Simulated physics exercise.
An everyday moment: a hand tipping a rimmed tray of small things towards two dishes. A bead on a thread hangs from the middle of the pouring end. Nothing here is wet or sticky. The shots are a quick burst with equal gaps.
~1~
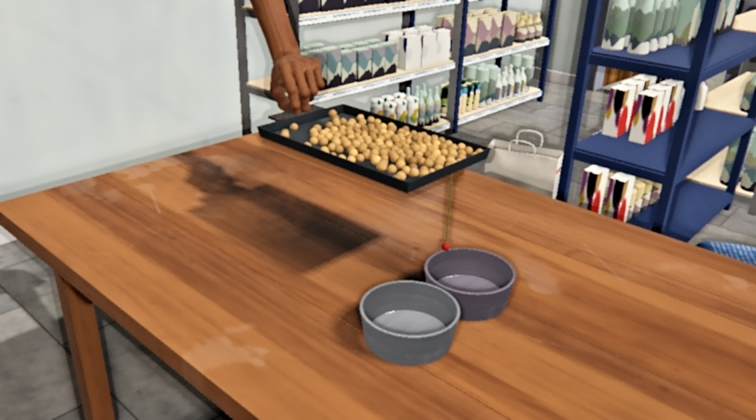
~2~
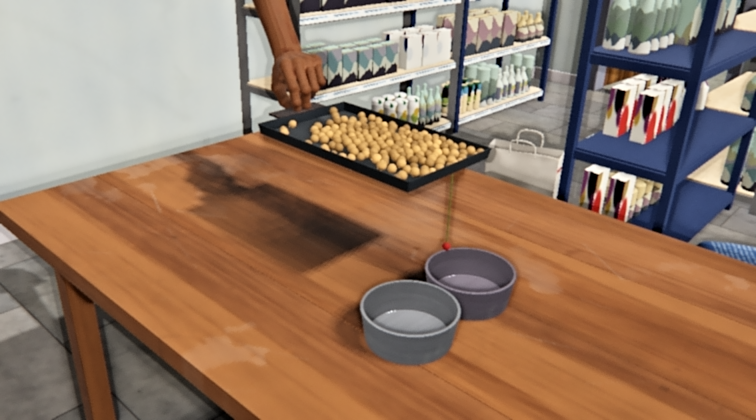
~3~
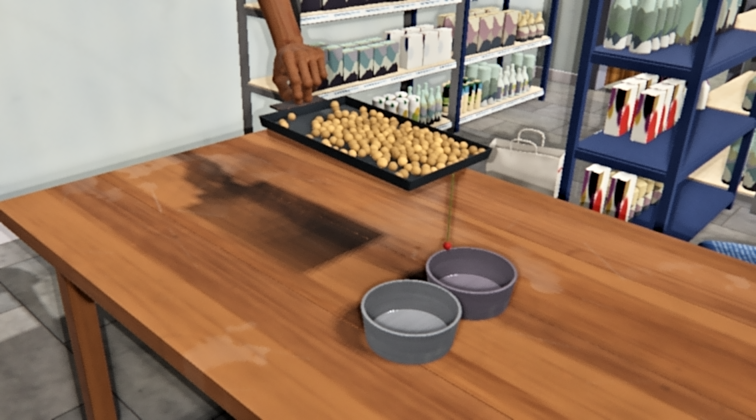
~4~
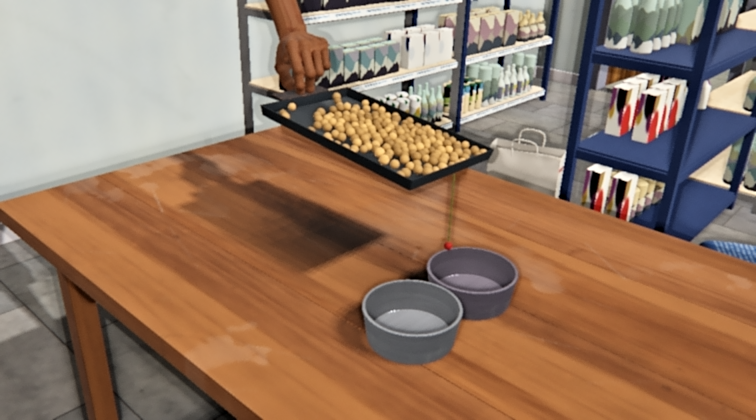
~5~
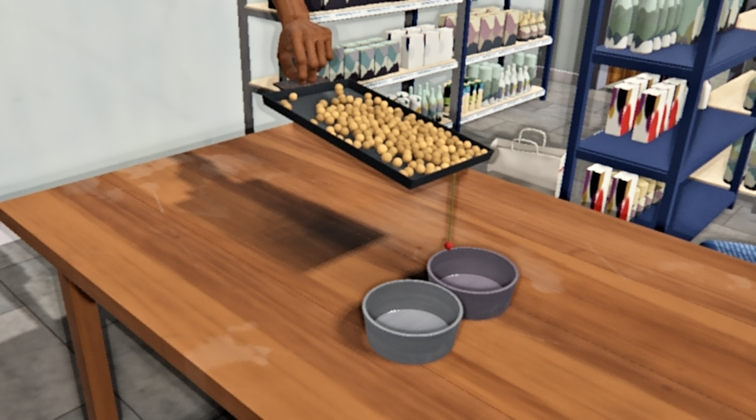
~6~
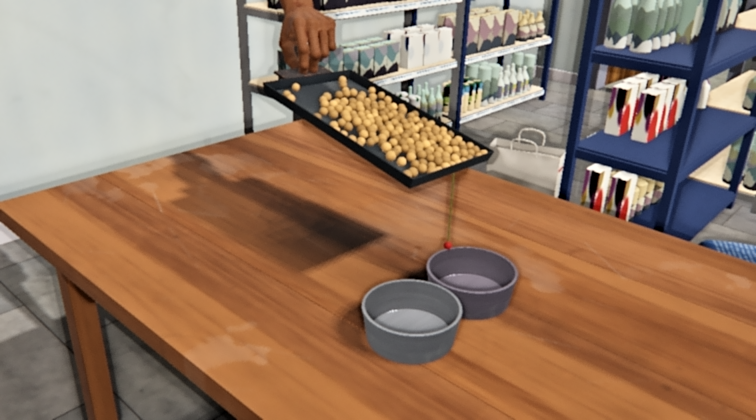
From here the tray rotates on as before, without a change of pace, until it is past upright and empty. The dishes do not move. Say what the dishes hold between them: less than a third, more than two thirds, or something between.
They take between a third and two thirds between them.
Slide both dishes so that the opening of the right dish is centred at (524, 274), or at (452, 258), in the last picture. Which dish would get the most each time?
At the first place the dish on the right, at the second the right one.
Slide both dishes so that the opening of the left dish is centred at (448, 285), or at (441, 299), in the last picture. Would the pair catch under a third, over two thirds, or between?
One: More than two thirds. Two: More than two thirds.
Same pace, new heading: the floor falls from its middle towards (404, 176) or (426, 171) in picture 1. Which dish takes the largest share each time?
In turn: The left dish; the dish on the right.
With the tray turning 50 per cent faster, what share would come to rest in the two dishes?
Close to 50 per cent.
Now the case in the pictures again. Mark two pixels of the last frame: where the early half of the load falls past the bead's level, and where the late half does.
Around (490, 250) and then (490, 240).
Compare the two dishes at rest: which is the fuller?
It is the right one.
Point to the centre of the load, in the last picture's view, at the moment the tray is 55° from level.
Around (453, 140).
Just after the last frame, tray tipped steeply; the larger part on the tray; just a few in the right dish; about a tenth in the air.
A moment on, tray tipped right over; about a tenth on the tray; just a few in the left dish; roughly half in the right dish; roughly a third outside both; about a tenth in the air.
Further on, tray tipped past a quarter turn; just a few in the left dish; roughly half in the right dish; roughly half outside both.
When it is over, tray tipped past a quarter turn; just a few in the left dish; roughly half in the right dish; roughly half outside both.
